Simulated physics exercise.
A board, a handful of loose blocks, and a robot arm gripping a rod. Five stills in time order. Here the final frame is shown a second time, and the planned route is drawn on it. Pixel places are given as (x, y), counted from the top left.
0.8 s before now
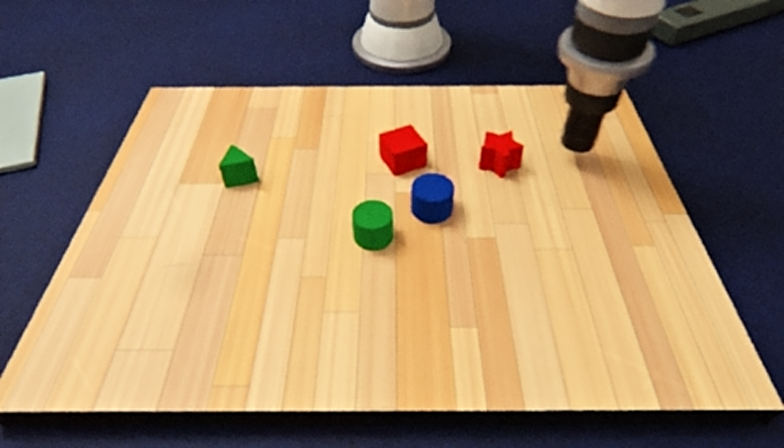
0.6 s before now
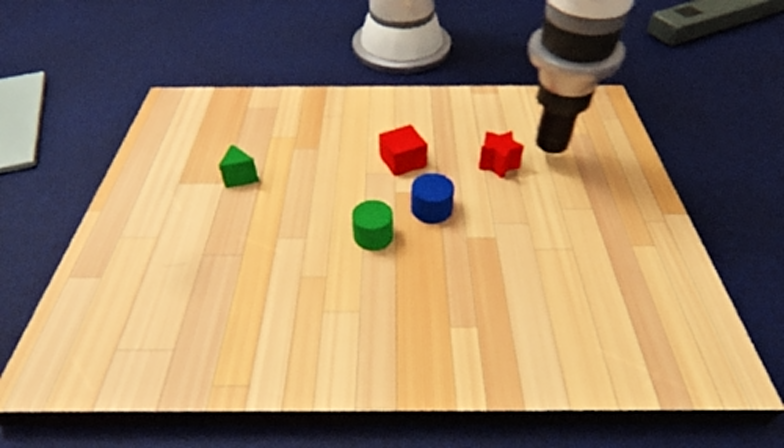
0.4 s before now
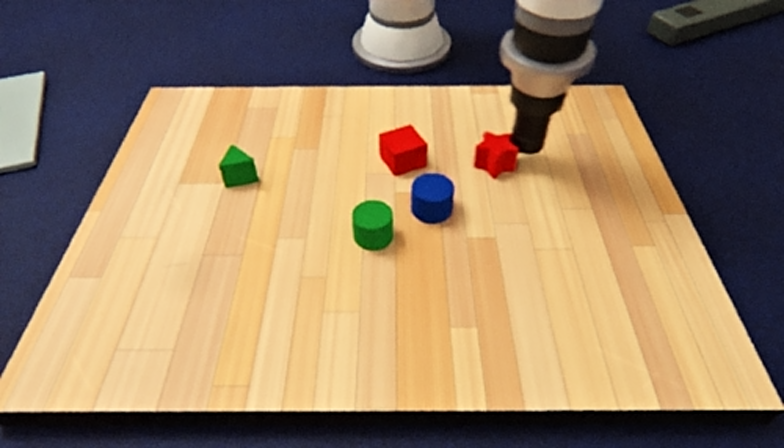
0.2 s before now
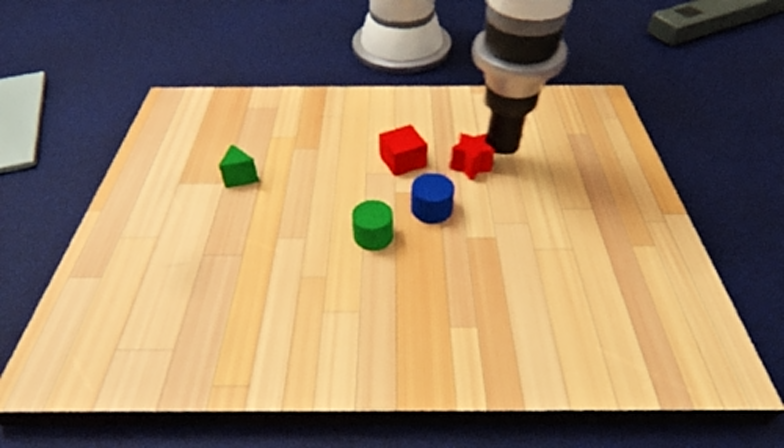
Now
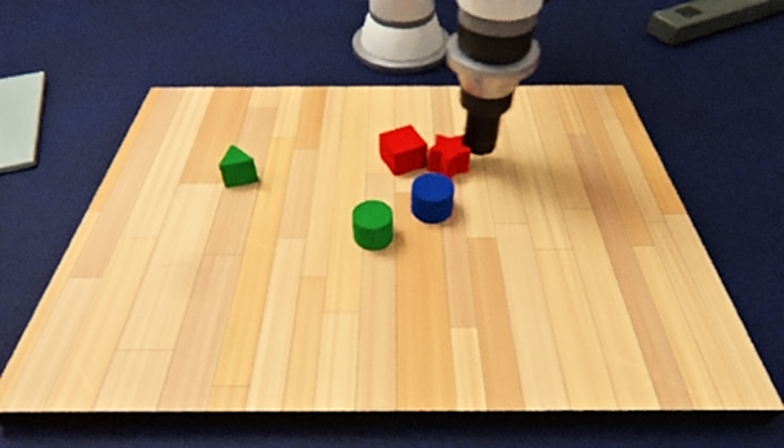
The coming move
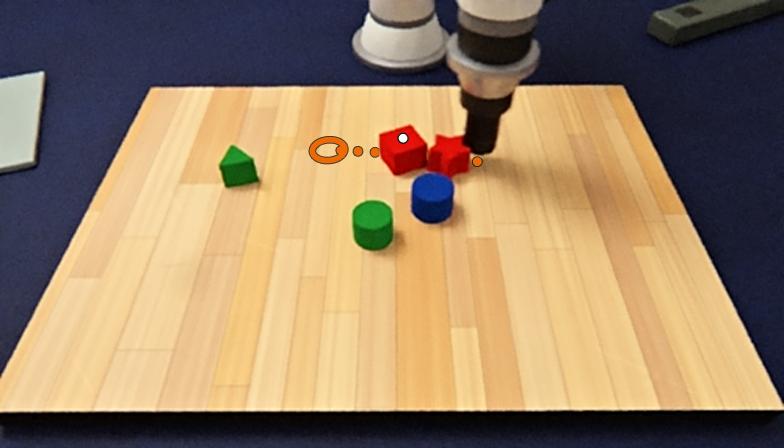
A robot arm moved left across the wooden board and pushed the red star toward the red cube until the two were side by side, while the blue and green blocks stayed still.
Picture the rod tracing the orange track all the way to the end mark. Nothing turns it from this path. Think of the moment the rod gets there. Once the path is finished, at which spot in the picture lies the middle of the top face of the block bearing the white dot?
My prediction: (319, 151).
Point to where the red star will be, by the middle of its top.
So, by the moment the path ends, you'll find the top centre of the red star at (398, 153).
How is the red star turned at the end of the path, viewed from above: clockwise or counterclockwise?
My answer: Anticlockwise.
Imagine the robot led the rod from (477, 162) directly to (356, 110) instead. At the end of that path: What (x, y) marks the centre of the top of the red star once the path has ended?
The answer is (431, 142).
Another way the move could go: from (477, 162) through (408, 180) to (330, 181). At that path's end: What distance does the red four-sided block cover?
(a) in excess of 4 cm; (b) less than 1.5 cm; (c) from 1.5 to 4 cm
a: In excess of 4 cm.
The drawn path runs from (477, 162) directly to (329, 150); the dot is on the red four-sided block.
What follows on the original path. One third of the way, rod at (428, 141); red four-sided block at (371, 140), turned 45° clockwise; red star at (409, 150), turned 35° anticlockwise.
Two thirds of the way, rod at (377, 137); red four-sided block at (343, 145), turned 20° clockwise; red star at (398, 153), turned 80° anticlockwise.
At the end, rod at (327, 134); red four-sided block at (319, 151), turned 50° anticlockwise; blue circular block not moved; red star at (398, 153), turned 80° anticlockwise.
